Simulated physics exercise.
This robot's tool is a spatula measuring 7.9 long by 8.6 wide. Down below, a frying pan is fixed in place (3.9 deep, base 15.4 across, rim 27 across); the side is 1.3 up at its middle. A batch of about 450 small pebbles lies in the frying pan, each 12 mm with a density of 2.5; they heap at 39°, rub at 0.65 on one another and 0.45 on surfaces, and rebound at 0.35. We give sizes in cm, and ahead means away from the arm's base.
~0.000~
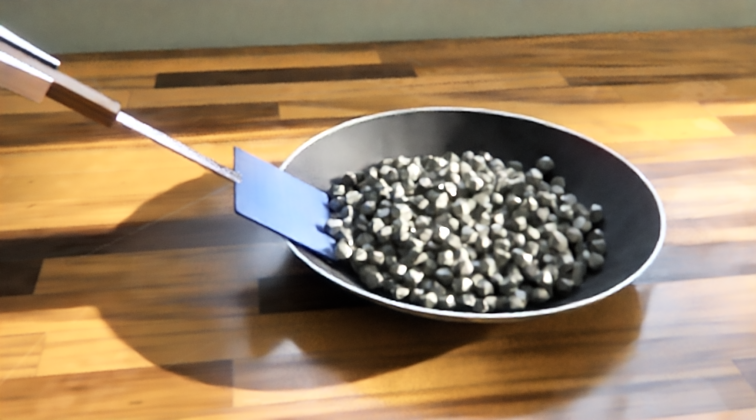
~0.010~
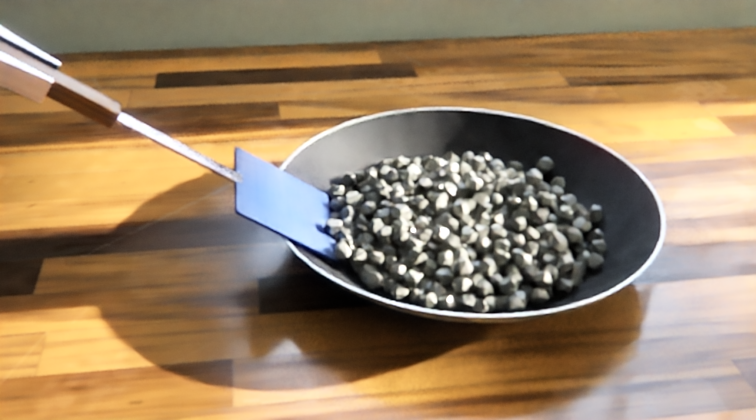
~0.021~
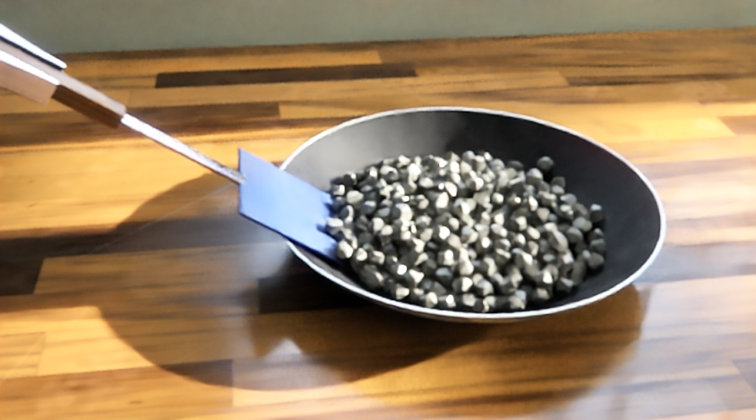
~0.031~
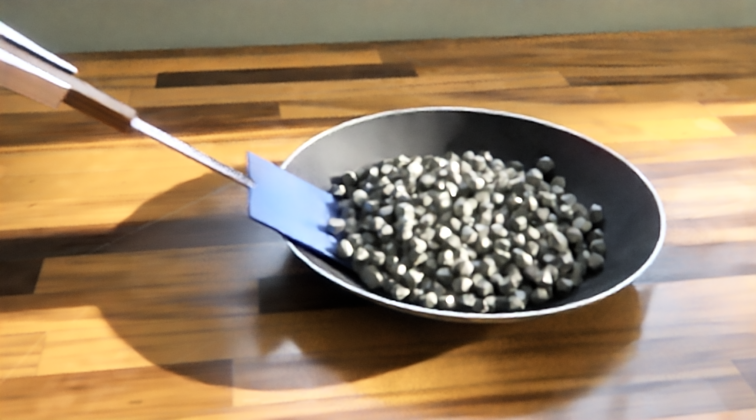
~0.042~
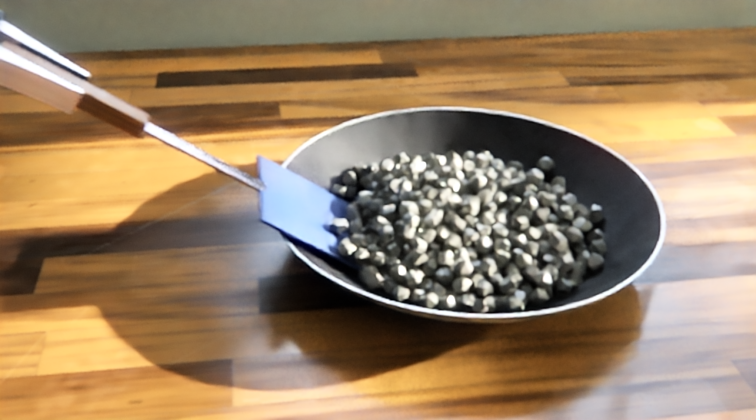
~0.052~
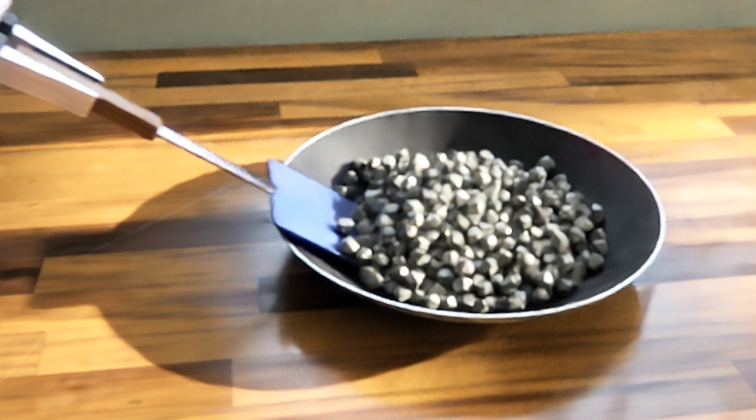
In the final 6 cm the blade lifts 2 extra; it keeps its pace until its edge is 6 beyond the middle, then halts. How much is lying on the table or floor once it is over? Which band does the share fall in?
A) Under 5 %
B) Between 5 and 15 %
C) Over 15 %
Option B: Between 5 and 15 %.
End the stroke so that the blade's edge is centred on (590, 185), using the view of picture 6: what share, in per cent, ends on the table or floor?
Around 40 percent ends on the table or floor.
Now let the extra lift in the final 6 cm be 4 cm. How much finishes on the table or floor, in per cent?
Roughly 10 per cent.
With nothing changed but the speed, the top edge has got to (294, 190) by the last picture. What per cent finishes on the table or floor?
Share: Roughly 25 %.
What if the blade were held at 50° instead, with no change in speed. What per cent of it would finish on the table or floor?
Estimate: Approx. 10 %.
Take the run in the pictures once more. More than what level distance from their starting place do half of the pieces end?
The answer is about 7 cm.
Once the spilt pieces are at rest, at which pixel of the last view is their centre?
About (667, 211).
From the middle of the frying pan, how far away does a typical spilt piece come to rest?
The answer is around 18 cm.
After 0.11 s, sloping 35°, highest piece 6 above the table; 453 in the frying pan.
After 0.18 s, sloping 35°, highest piece 5 above the table; 453 in the frying pan.
After 0.41 s, sloping 35°, highest piece 6 above the table; 415 in the frying pan, 35 on the table or floor, 3 on the blade or in flight.
After 1.46 s, sloping 35°, highest piece 6 above the table; 415 in the frying pan, 38 on the table or floor.
In the end, 415 in the frying pan, 38 on the table or floor. That is 8 % on the table or floor.
